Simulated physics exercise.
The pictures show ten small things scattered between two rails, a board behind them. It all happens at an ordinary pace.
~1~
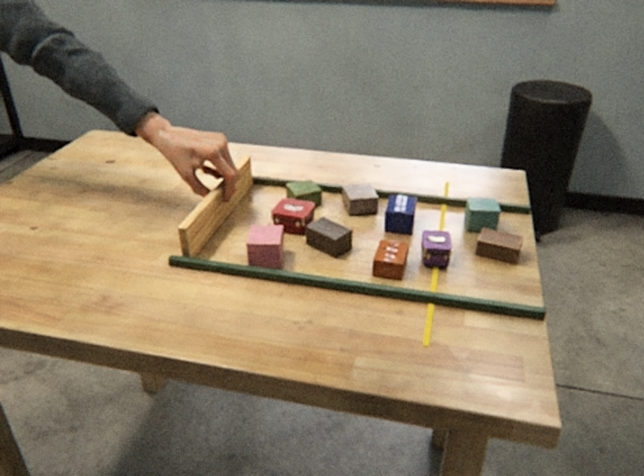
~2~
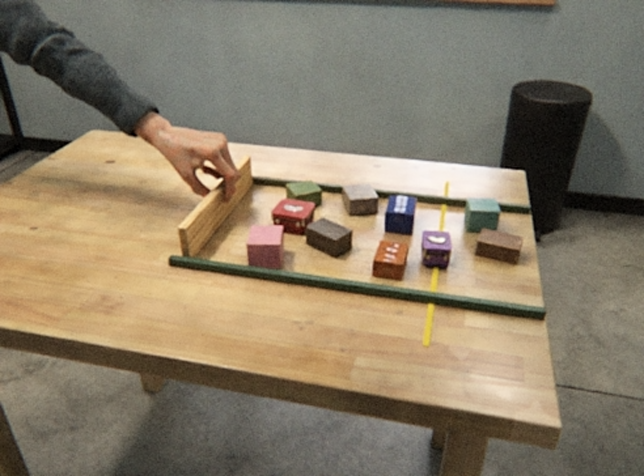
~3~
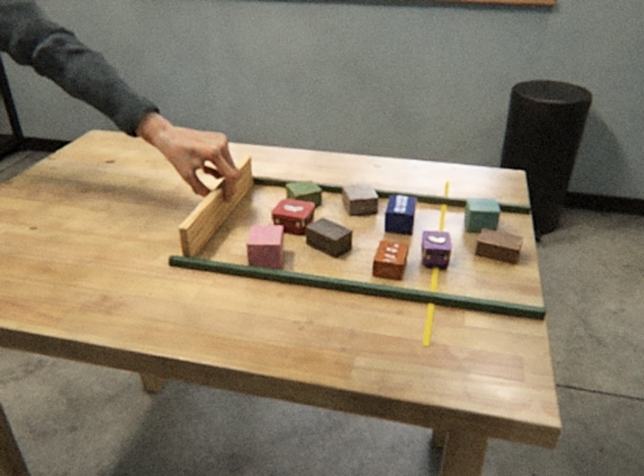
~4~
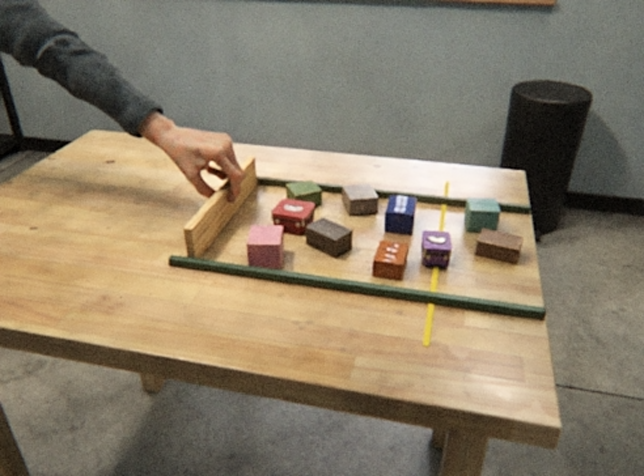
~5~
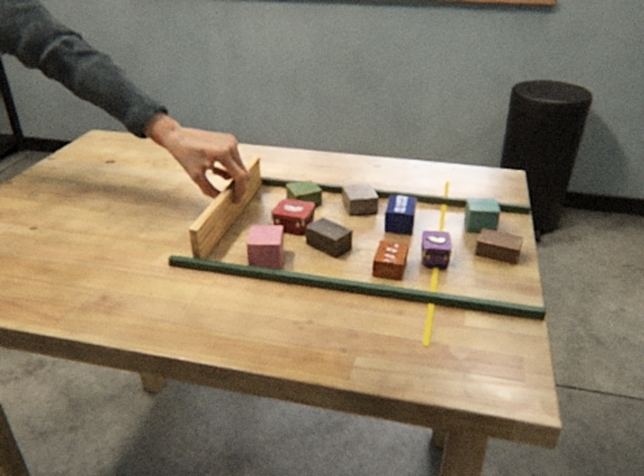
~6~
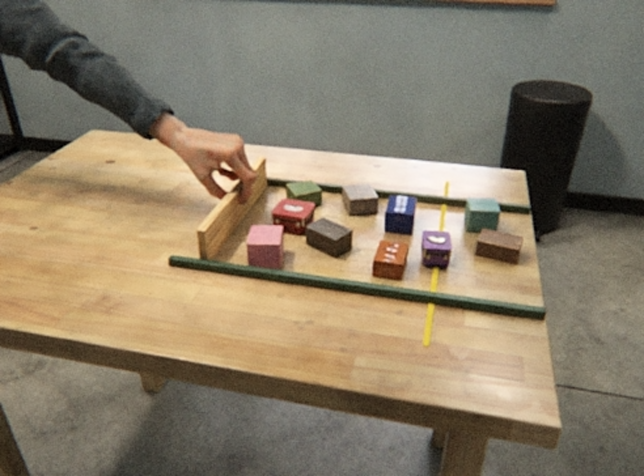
A hand in a grey sleeve holds an upright wooden board at the left end of two dark green rails on a light wooden table, seen from above at an angle. Small blocks in pink, red, green, grey, black, blue, orange, purple, turquoise and brown lie between the rails, with yellow tape crossing at right. The hand slides the board slightly rightward while the blocks and camera stay still.
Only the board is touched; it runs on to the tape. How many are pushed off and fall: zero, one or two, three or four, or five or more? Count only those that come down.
The number that fall off is zero.
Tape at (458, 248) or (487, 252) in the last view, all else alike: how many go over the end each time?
The counts: 2 and 6.
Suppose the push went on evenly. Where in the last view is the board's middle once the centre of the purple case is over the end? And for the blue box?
At (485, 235) for the purple case; at (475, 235) for the blue box.
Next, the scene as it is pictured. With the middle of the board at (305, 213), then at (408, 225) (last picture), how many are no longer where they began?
The counts are 5 and 10.
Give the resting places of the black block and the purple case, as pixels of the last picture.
About (463, 256), and the other about (494, 252).
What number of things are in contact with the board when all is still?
In contact: 4.
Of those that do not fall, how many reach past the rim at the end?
The number is 2.
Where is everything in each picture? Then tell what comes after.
In the first picture, brown block (499, 246); turquoise block (482, 215); purple case (436, 249); board (220, 203); tape (439, 246).
In the second picture, turquoise block (482, 215); grey block (360, 199).
In the third picture, purple case (436, 249); green block (304, 195).
In the fourth picture, brown block (499, 246); black block (329, 237).
In the fifth picture, turquoise block (482, 215); board (230, 204).
In the sixth picture, brown block (499, 246); turquoise block (482, 215); purple case (436, 249); board (237, 205); tape (439, 246).
Early on, none off yet; brown block at rest near (499, 246); turquoise block at rest near (482, 215); purple case at rest near (436, 249).
Finally, the number that fall off is zero.
